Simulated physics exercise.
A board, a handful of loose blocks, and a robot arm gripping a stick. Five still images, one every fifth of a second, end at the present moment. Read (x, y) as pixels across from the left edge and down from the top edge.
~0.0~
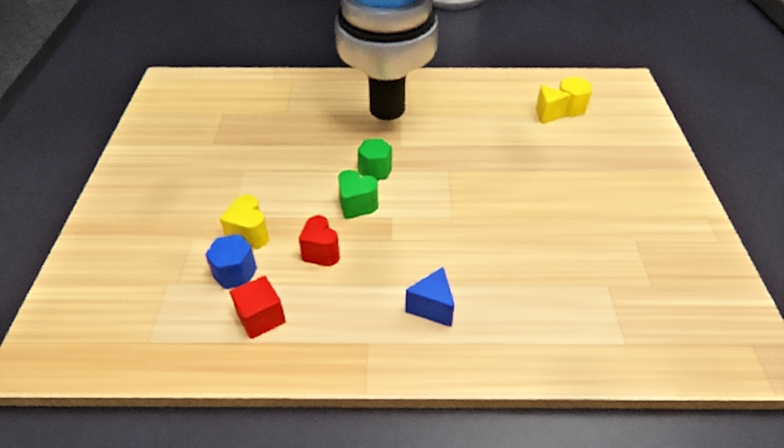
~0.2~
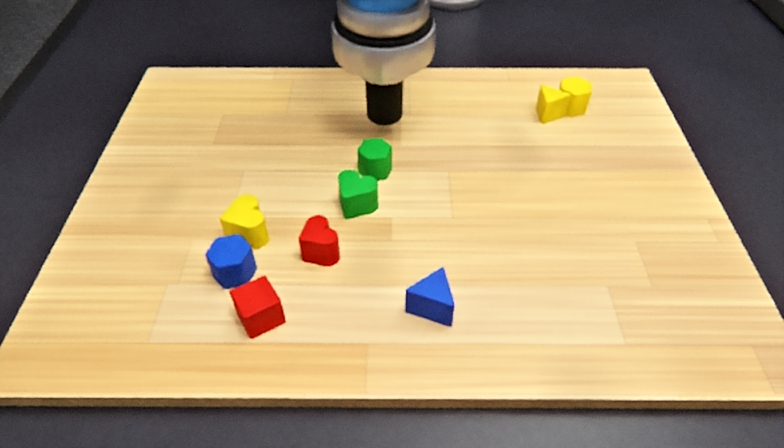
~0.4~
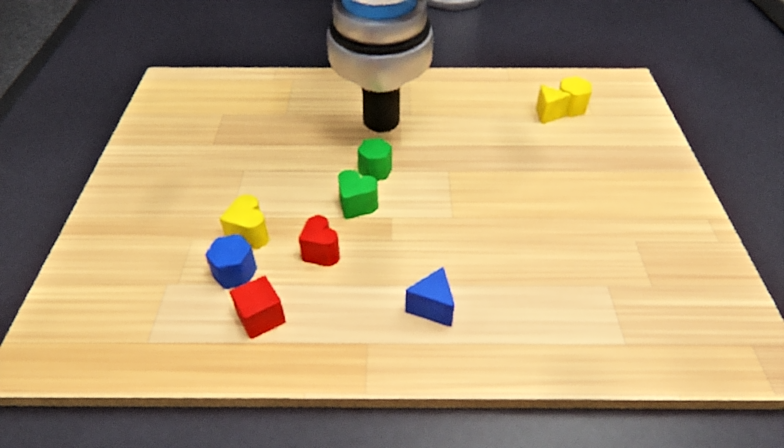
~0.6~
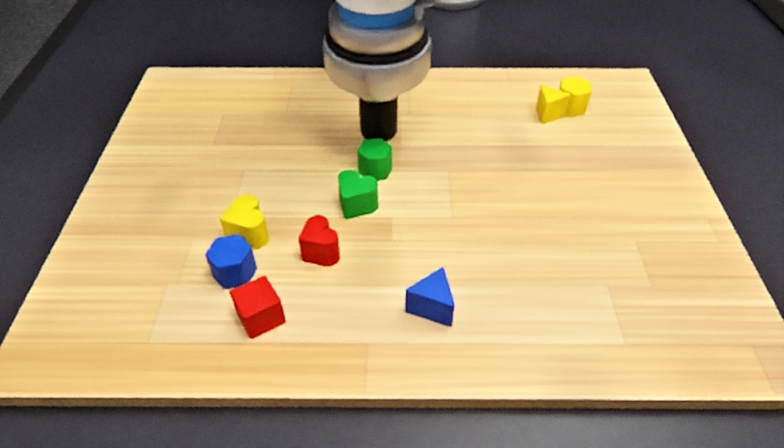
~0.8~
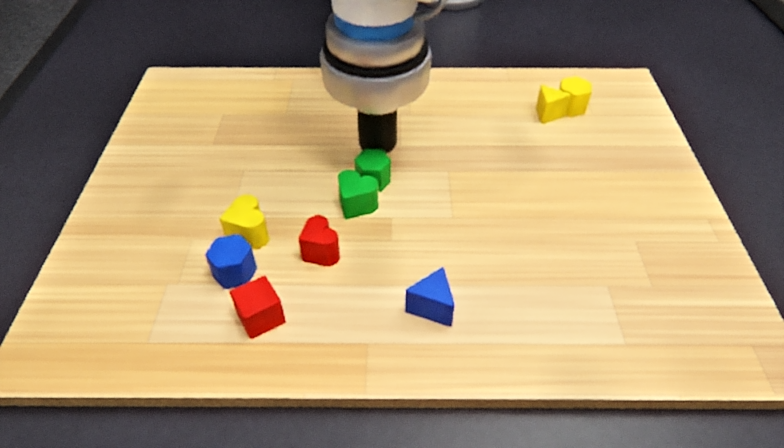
A robot arm holding a short black stick reaches over a light wooden board on a dark surface, seen from a fixed, raised viewpoint. Two green blocks sit near the middle, a red heart, yellow heart, blue block and red cube to the left, a blue triangular block below, and two yellow blocks at upper right. The stick moves slowly downward and slightly left, then nudges the green hexagon a little toward the green heart.
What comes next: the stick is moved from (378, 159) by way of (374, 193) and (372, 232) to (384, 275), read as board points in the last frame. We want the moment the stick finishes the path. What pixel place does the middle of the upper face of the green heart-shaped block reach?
It will end up at (327, 220).
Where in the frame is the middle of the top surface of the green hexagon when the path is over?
So, by the moment the path ends, you'll find the top centre of the green hexagon at (360, 282).
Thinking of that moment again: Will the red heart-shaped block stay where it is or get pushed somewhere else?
The red heart-shaped block moves.
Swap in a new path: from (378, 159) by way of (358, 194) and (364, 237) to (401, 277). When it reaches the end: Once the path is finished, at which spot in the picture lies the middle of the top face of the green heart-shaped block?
When the path ends, it will be at (328, 270).
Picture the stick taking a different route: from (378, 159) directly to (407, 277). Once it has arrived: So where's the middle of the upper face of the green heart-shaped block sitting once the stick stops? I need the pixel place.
So, by the moment the path ends, you'll find the top centre of the green heart-shaped block at (335, 214).
What follows on the original path. One third of the way, stick (374, 179); red heart-shaped block (313, 234), turned 15° anticlockwise; green heart-shaped block (338, 209), turned 30° clockwise; green hexagon (365, 196).
Two thirds of the way, stick (372, 218); red heart-shaped block (303, 240), turned 25° anticlockwise; green heart-shaped block (327, 220), turned 60° clockwise; green hexagon (362, 239), turned 15° clockwise.
At the end, stick (384, 261); red heart-shaped block (303, 240), turned 25° anticlockwise; green heart-shaped block (327, 220), turned 60° clockwise; green hexagon (360, 282), turned 40° clockwise; blue three-sided block in place.
